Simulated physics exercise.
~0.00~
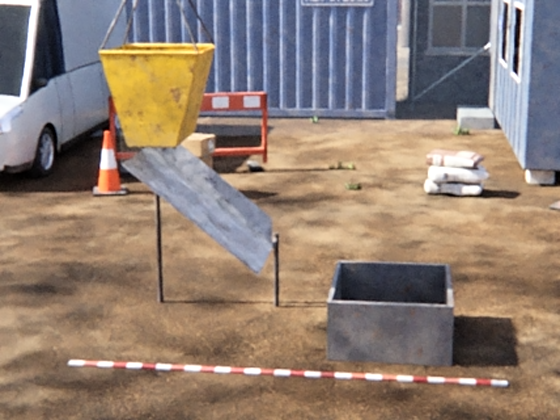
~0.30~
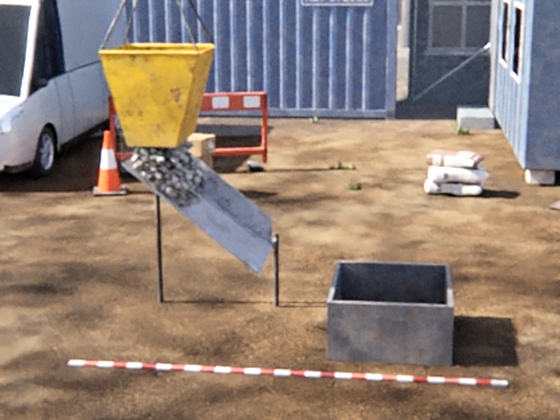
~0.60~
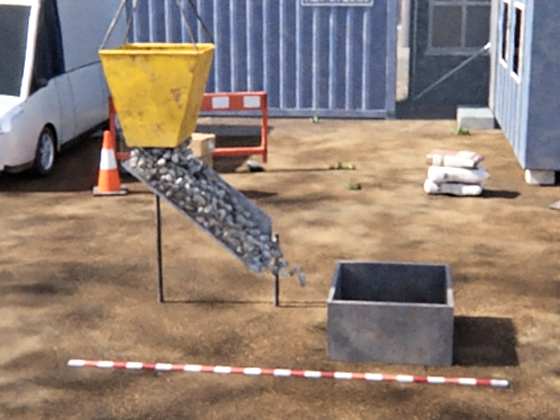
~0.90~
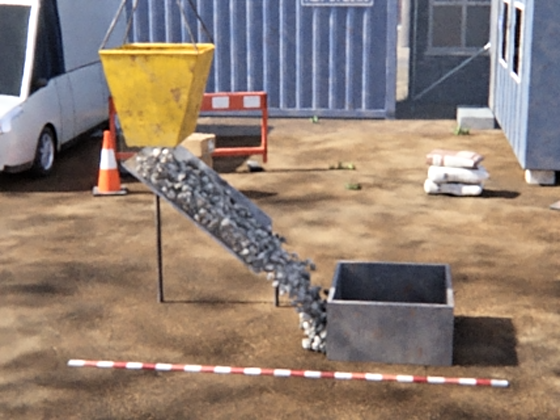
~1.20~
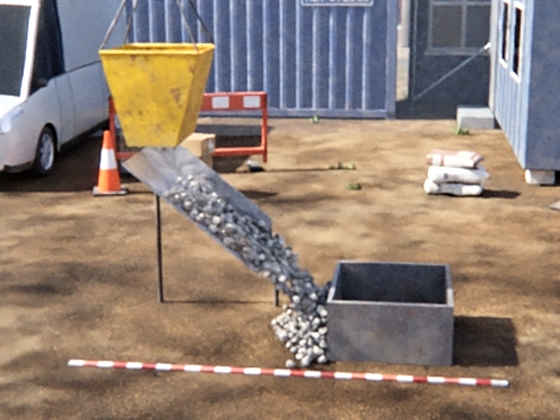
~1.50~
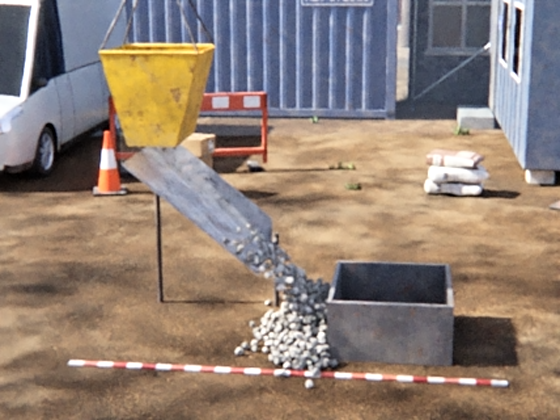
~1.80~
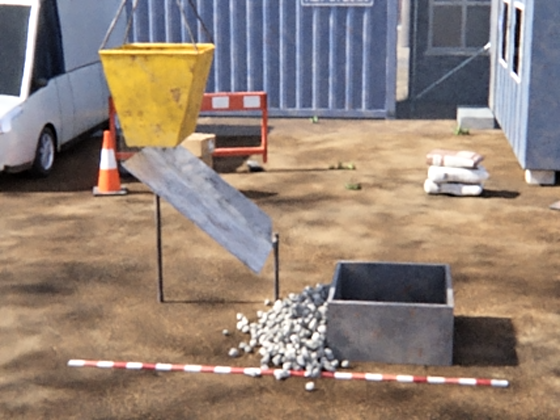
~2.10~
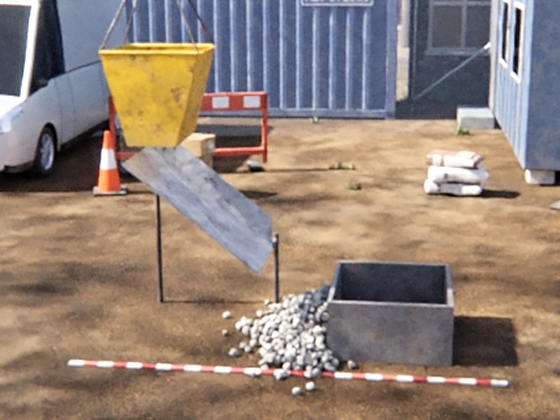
Grey stones pour from a yellow skip, slide down a chute and pile beside the bin.
